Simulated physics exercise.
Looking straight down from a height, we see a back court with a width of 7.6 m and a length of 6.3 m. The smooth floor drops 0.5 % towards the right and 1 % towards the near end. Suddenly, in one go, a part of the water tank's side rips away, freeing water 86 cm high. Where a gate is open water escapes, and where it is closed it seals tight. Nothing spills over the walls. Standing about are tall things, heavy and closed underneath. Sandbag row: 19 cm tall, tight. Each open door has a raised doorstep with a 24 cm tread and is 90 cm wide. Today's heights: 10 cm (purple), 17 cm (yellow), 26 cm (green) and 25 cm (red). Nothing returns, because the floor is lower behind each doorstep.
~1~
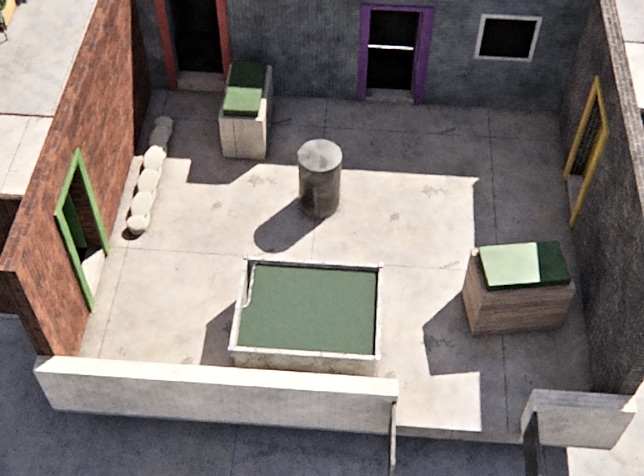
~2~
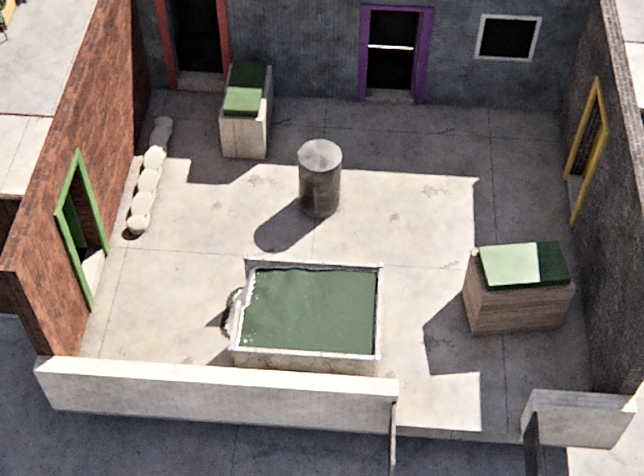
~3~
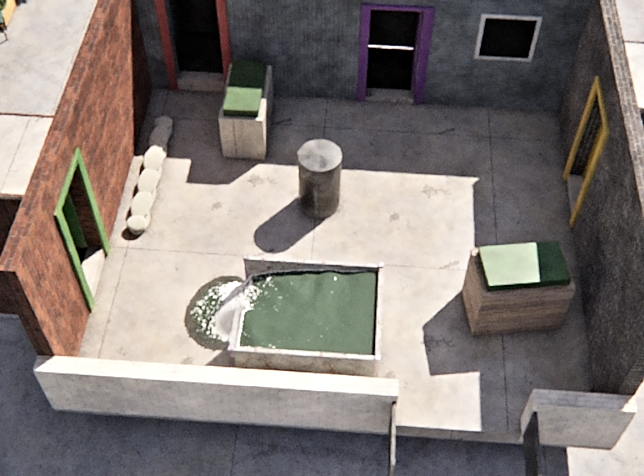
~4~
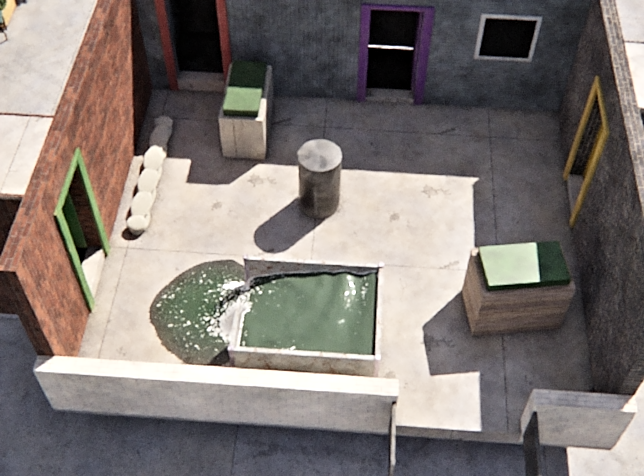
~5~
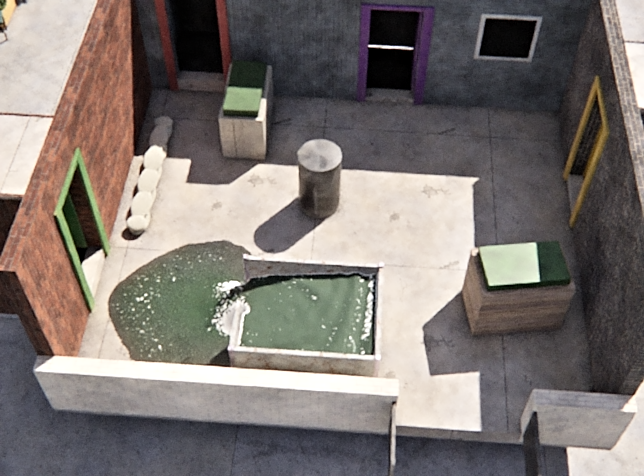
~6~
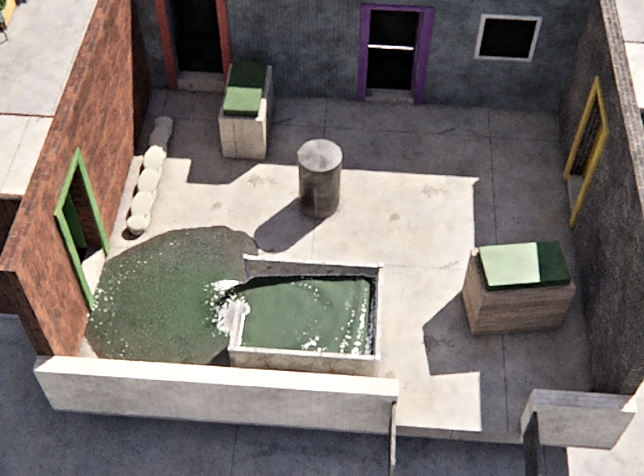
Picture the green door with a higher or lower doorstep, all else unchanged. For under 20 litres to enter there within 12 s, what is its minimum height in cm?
Its minimum height would be about 29 cm.
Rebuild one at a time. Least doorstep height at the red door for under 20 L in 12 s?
At red, about 13.0 cm.
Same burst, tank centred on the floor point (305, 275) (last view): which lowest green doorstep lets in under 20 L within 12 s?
At least roughly 25 cm high.
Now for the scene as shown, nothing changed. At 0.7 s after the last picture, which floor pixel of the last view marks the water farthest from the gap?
Near (130, 172).
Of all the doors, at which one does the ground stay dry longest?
The yellow one.
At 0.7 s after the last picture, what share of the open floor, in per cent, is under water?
About 20 per cent.
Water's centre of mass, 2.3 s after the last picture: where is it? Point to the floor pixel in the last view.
(221, 300) or so.
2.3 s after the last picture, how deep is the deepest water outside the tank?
About 30 cm at most.
Then, 0.7 s after the last picture water covers 20 % of the floor, deepest (40 cm) near (74, 375); 34 cm at the green door, 6 litres in over its 26 cm doorstep.
Then, 2.3 s after the last picture water covers 25 % of the floor, deepest (30 cm) near (152, 94); 25 cm at the green door, 36 litres in over its 26 cm doorstep.
Then, 11.3 s after the last picture water covers 85 % of the floor, deepest (12 cm) near (71, 386); 9 cm at the green door, 37 litres in over its 26 cm doorstep.
At the green door as built, the water peaked near 37 cm, 0.9 s after the last picture.
With a doorstep of 25 cm, 46 litres would have come in within the 12 s; with 33.5 cm, 3 litres. So under 20 litres takes about 29 cm.
